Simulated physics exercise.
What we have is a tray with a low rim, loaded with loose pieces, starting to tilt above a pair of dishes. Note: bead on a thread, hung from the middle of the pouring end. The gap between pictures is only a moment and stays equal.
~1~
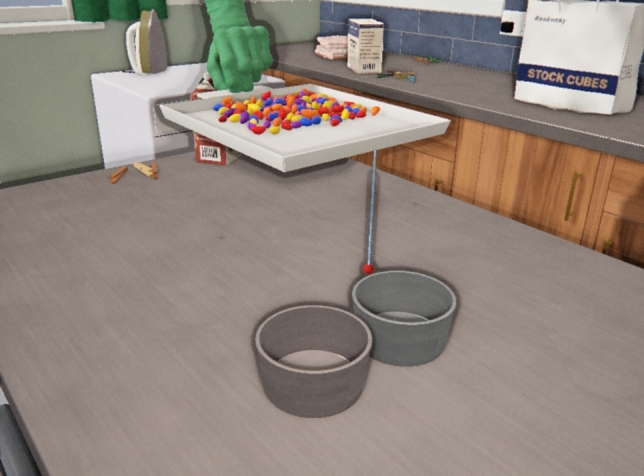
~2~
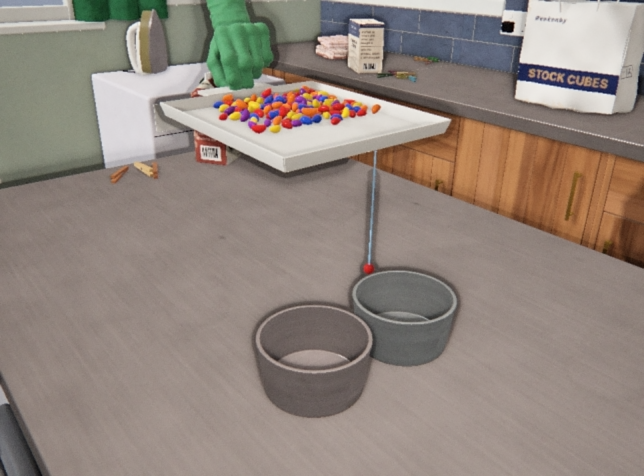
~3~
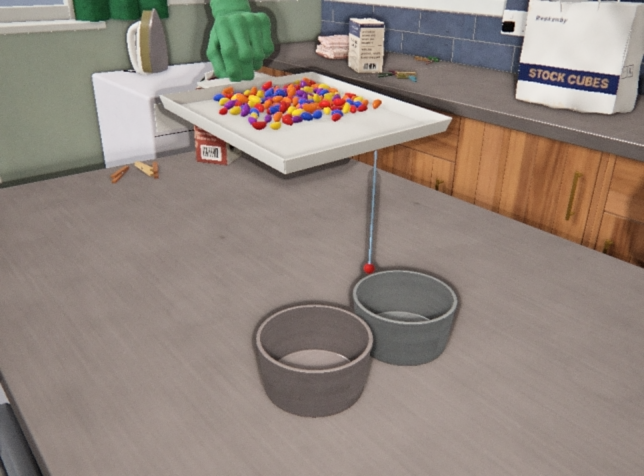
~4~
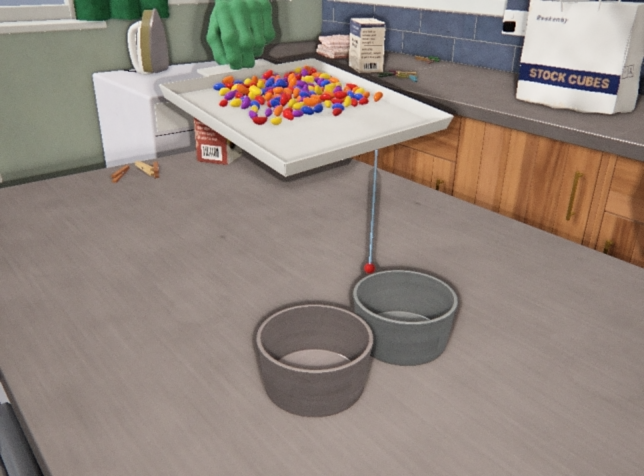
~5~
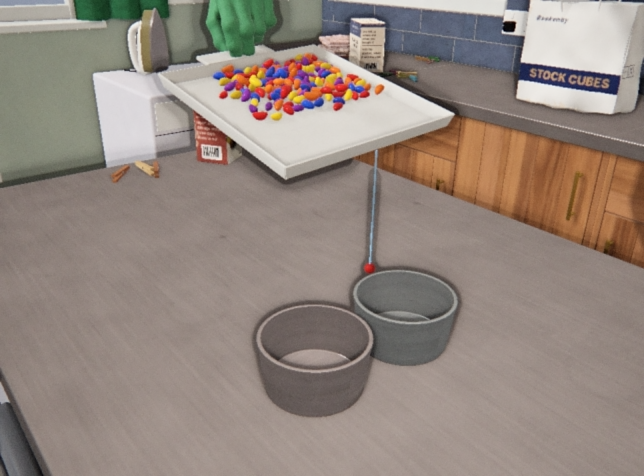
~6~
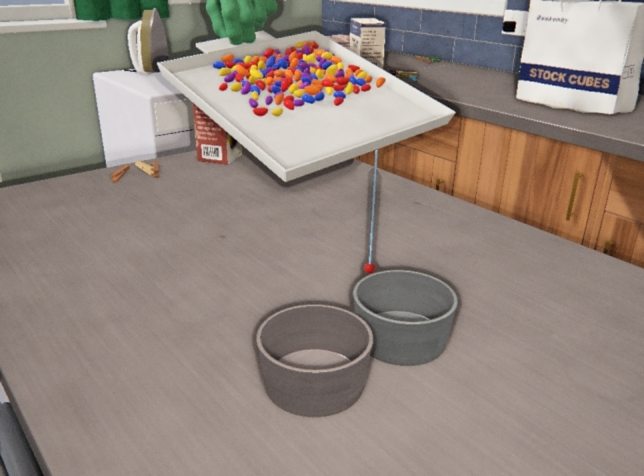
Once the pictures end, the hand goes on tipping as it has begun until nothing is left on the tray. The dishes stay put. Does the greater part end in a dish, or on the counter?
So the dishes mostly succeed at catching it, really.
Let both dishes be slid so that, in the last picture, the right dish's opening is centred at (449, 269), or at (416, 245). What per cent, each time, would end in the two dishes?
The first try yields 40% and the second yields 0%.
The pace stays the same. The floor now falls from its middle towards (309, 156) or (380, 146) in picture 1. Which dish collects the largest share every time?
Place one gives the leftmost dish, place two gives the rightmost dish.
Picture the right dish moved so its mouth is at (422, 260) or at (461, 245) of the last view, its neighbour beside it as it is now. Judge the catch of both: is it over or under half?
In the first position shy of half, in the second shy of half.
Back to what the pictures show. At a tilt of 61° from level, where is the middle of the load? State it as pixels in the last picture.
Somewhere near pixel (323, 150).
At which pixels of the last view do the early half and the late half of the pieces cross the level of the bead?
First half (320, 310); second half (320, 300).
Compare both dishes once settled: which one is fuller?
Result: More in the left side.
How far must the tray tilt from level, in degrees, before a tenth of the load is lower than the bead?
It is at around 60 degrees.
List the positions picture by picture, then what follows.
The first picture shows corners of the pouring end (284, 156) and (445, 120), level; middle of the load (289, 109), jelly beans; left dish (350, 384); right dish (440, 336); bead on its thread (369, 269).
The second picture shows corners of the pouring end (285, 156) and (446, 119), level; middle of the load (289, 106).
The third picture shows corners of the pouring end (285, 158) and (447, 118), tipped barely, lowest at the left corner; middle of the load (290, 100).
The fourth picture shows corners of the pouring end (286, 161) and (448, 115), tipped a little, lowest at the left corner; middle of the load (290, 90).
The fifth picture shows corners of the pouring end (286, 164) and (449, 113), tipped a little, lowest at the left corner; middle of the load (291, 81).
The sixth picture shows corners of the pouring end (286, 168) and (450, 111), tipped clearly, lowest at the left corner; middle of the load (292, 71); left dish (351, 383); right dish (441, 335).
Just after the last frame, tray tipped steeply; the larger part on the tray; about a tenth in the left dish; just a few in the right dish; just a few outside both; about a tenth in the air.
A moment on, tray tipped right over; about a tenth on the tray; roughly half in the left dish; about a tenth in the right dish; about a tenth outside both; roughly a quarter in the air.
Further on, tray tipped past a quarter turn; roughly two thirds in the left dish; roughly a quarter in the right dish; roughly a quarter outside both.
When it is over, tray tipped past a quarter turn; roughly two thirds in the left dish; roughly a quarter in the right dish; roughly a quarter outside both.
